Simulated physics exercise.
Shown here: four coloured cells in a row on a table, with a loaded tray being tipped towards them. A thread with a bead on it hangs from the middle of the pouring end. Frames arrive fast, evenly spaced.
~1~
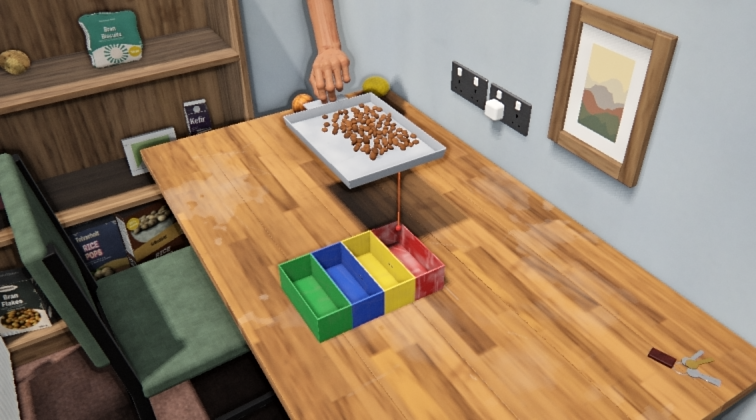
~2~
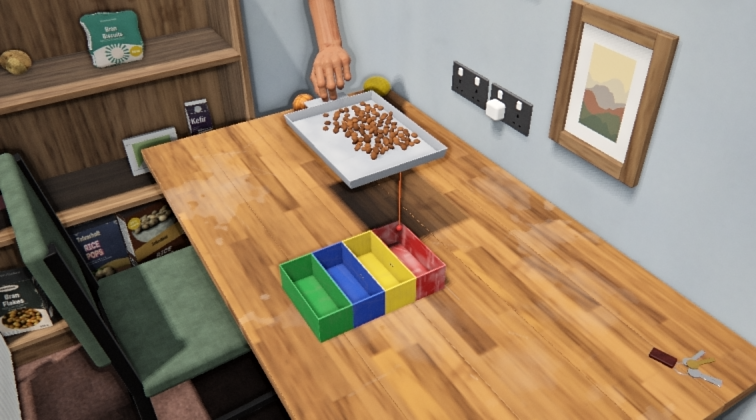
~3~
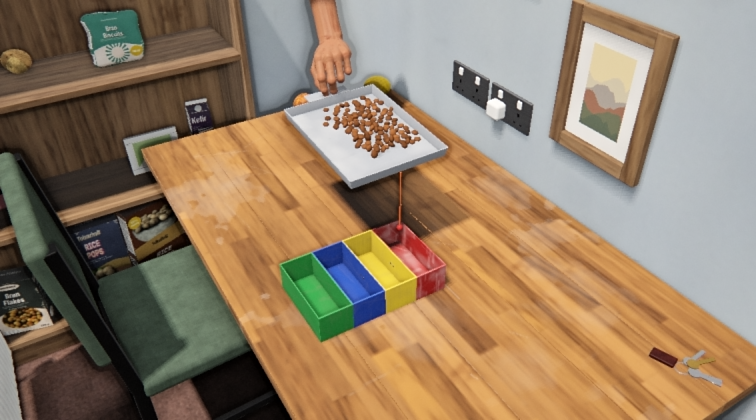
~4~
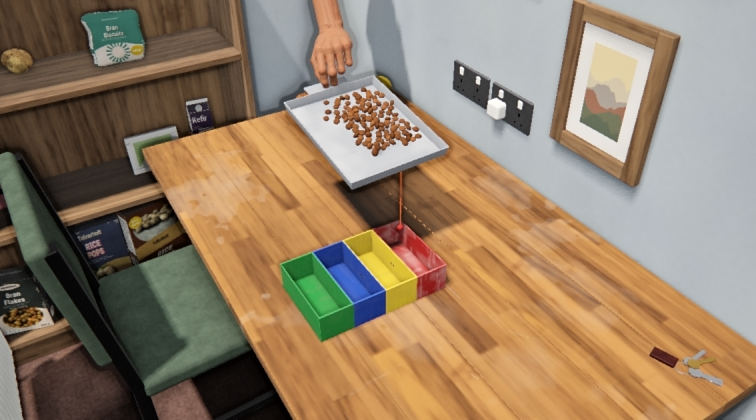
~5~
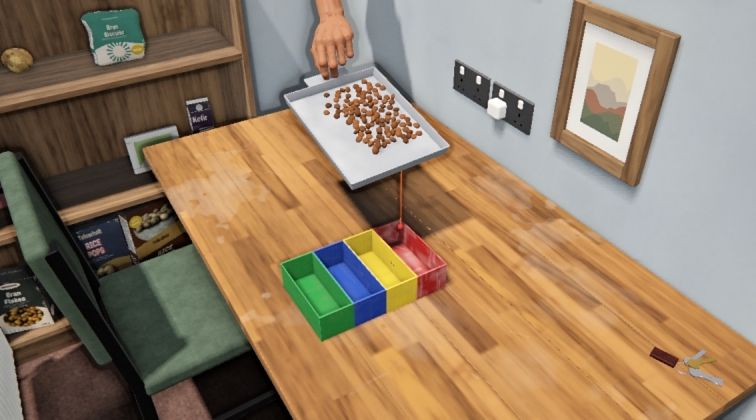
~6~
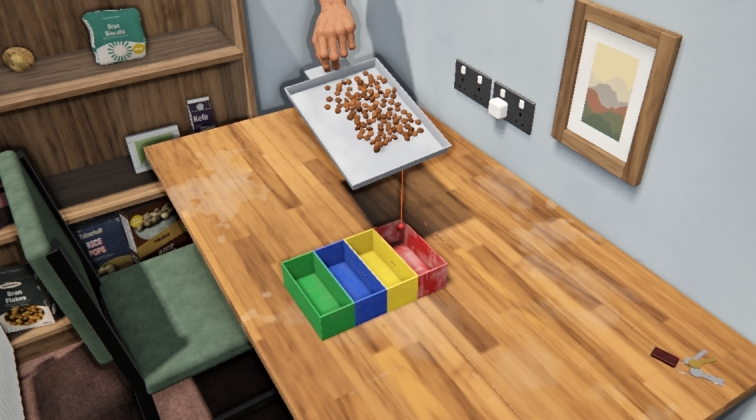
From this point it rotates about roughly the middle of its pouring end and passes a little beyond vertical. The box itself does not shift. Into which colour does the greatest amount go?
The greatest amount goes into yellow.
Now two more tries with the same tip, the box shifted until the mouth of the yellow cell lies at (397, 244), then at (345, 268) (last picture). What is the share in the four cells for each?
In order: 100 percent, then 70 percent.
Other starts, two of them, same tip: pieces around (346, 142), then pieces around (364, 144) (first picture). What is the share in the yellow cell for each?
In turn 60 and 60 in a hundred.
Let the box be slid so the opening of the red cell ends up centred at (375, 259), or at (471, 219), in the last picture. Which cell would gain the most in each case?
The first try: The red cell. The second: That green cell.
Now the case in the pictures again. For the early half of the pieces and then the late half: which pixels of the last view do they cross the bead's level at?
Starting near (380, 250), moving on to near (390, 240).
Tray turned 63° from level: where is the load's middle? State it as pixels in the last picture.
The load is centred near (385, 170).
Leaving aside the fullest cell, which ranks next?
Second best is the red cell.
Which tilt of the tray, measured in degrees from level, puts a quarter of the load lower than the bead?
It's turned some 75 degrees by then.
Soon, tray tipped steeply; nearly all on the tray; a small part falling or outside the box.
A while on, tray tipped past a quarter turn; about a third on the tray; about a quarter in the yellow cell; a small part in the blue cell; a small part in the red cell; a stray few in the green cell; a small part falling or outside the box.
Towards the end, tray tipped past a quarter turn; about half in the yellow cell; about a quarter in the red cell; a small part in the blue cell; a stray few in the green cell; a small part falling or outside the box.
Finally, tray tipped past a quarter turn; about half in the yellow cell; about a quarter in the red cell; a small part in the blue cell; a stray few in the green cell; a small part outside the box.
